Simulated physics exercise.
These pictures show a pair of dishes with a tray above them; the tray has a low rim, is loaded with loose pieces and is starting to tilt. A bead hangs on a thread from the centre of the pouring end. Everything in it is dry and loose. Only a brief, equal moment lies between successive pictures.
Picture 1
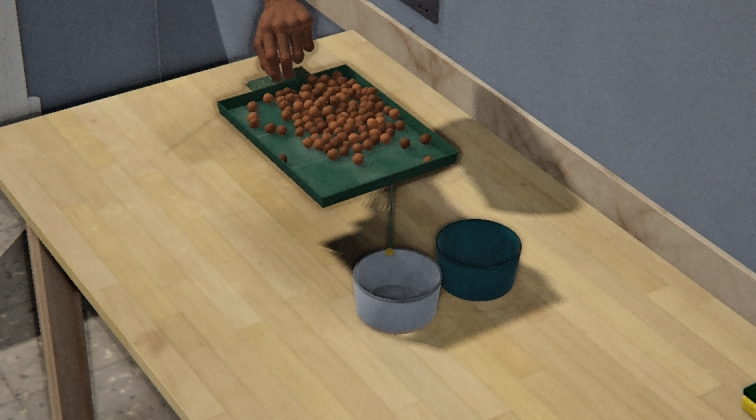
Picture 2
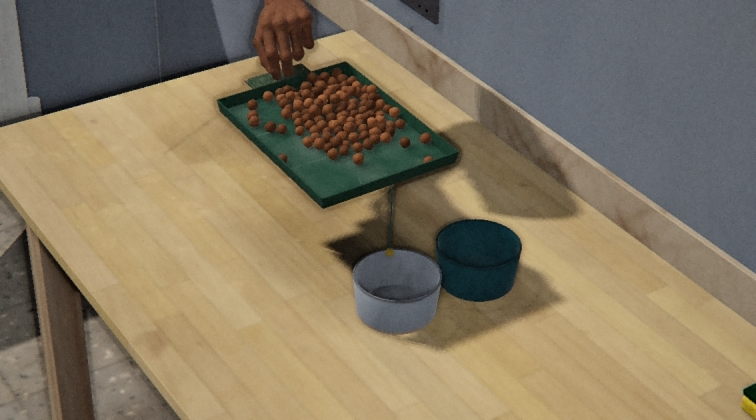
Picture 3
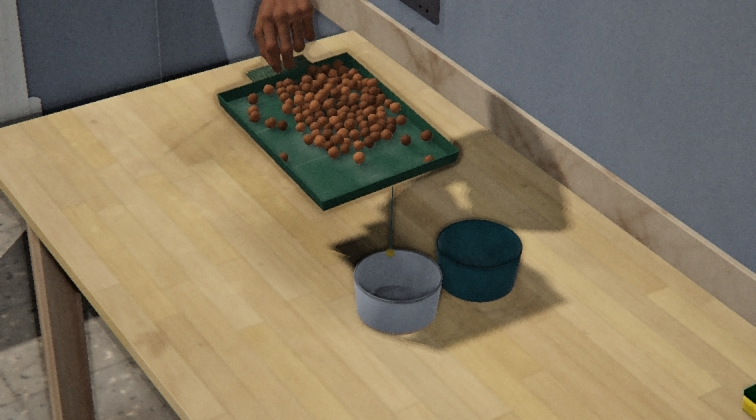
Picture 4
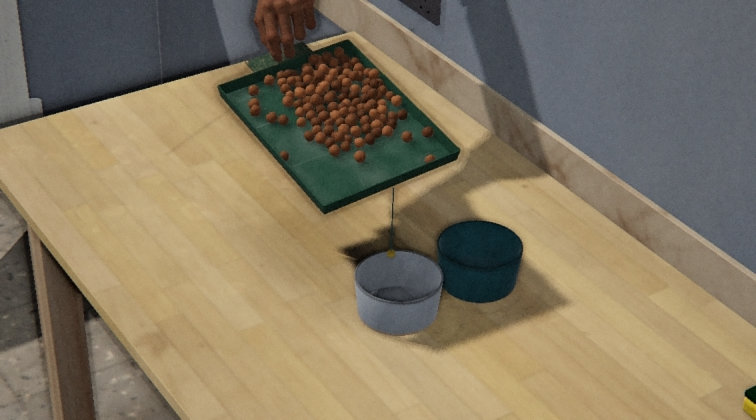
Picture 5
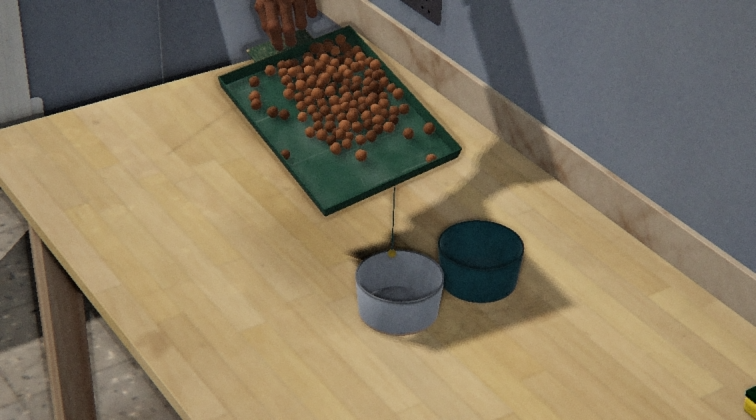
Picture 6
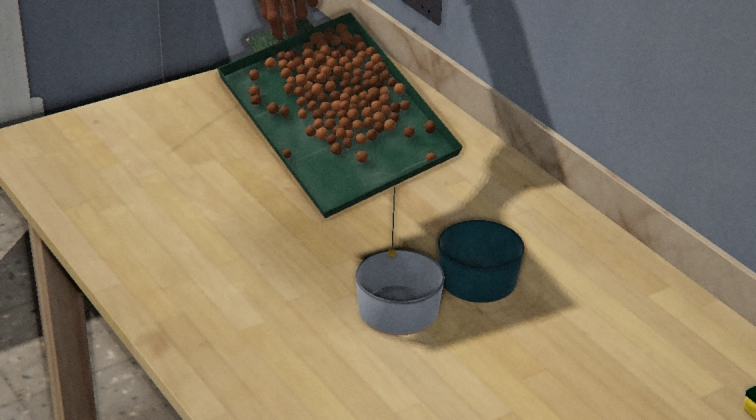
On a light wooden table, a hand slowly raising the back of a green tray of hazelnuts above two round dishes.
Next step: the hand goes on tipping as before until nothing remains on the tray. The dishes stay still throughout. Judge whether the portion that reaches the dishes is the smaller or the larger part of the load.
The amount caught is going to be smaller than the amount missed.
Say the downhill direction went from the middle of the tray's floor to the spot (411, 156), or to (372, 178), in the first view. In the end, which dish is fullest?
Going by the two slopes in order, it's the right-side one and then the left-side one.
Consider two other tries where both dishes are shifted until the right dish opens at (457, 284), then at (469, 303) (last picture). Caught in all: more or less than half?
For the two tries in order: Not as much as half, not as much as half.
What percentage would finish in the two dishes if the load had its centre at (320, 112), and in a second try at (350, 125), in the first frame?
In order, about 20 and 20 in a hundred.
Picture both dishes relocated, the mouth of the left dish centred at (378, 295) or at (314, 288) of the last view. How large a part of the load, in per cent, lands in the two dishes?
You'd end up with around 50 per cent and then around 60 per cent.
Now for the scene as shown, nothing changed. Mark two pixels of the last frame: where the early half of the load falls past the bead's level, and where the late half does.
Earlier half at (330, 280), later half at (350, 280).
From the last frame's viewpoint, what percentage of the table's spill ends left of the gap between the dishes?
Close to 90 per cent of the spill, I think.
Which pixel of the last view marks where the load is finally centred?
Around (336, 341).
Shortly afterwards, tray tipped steeply; the bulk on the tray; a little outside both; a little in the air.
Next, tray tipped past a quarter turn; near half on the tray; only a few in the left dish; near a third outside both; near a quarter in the air.
Some moments later, tray tipped past a quarter turn; near a quarter in the left dish; the bulk outside both.
In the end, tray tipped past a quarter turn; near a quarter in the left dish; none at all in the right dish; the bulk outside both.
